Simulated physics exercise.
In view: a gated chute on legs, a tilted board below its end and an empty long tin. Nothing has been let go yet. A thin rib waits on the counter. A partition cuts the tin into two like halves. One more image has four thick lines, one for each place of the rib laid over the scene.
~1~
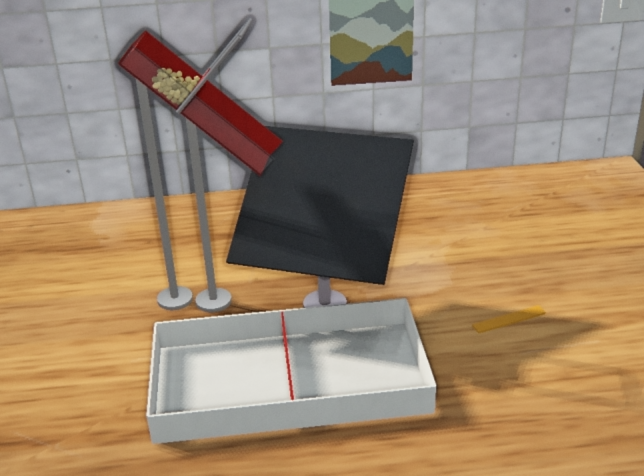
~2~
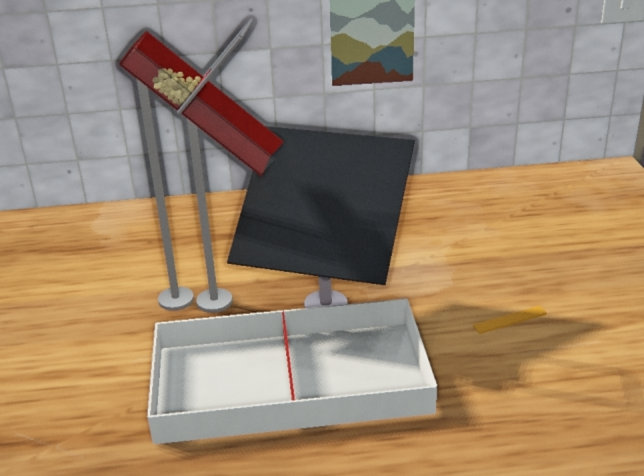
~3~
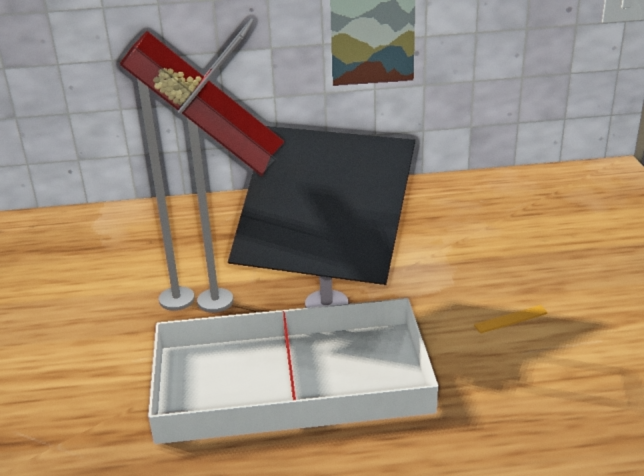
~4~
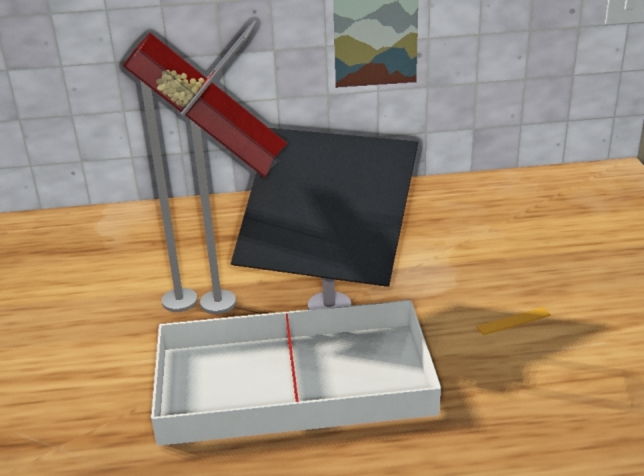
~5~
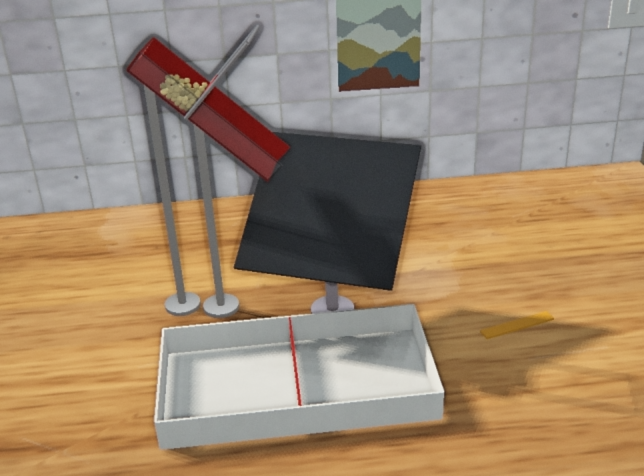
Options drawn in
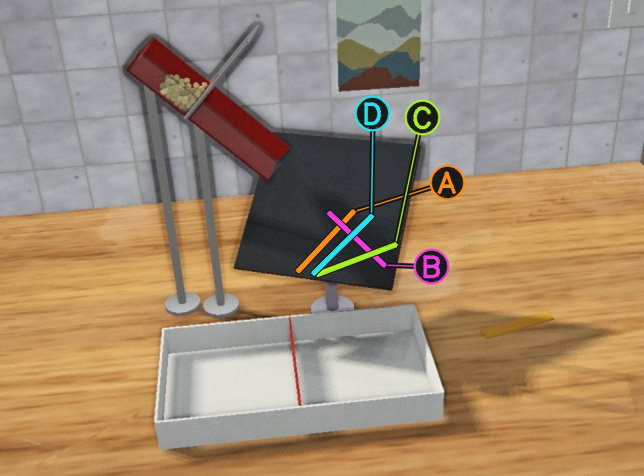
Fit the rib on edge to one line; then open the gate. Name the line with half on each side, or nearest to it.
C is best.
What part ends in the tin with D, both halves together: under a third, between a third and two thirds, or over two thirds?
It is over two thirds.
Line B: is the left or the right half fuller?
More lands on the right.
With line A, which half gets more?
More lands on the left.
On the marked copy, line A from (353, 211) to (298, 270); line B from (329, 213) to (384, 265); line C from (395, 244) to (317, 274); line D from (371, 216) to (313, 273).
With A, of what is caught, almost all in the left half, about a tenth in the right.
With B, of what is caught, about a tenth in the left half, almost all in the right.
With C, of what is caught, roughly half in the left half, roughly half in the right.
With D, of what is caught, almost all in the left half, about a tenth in the right.
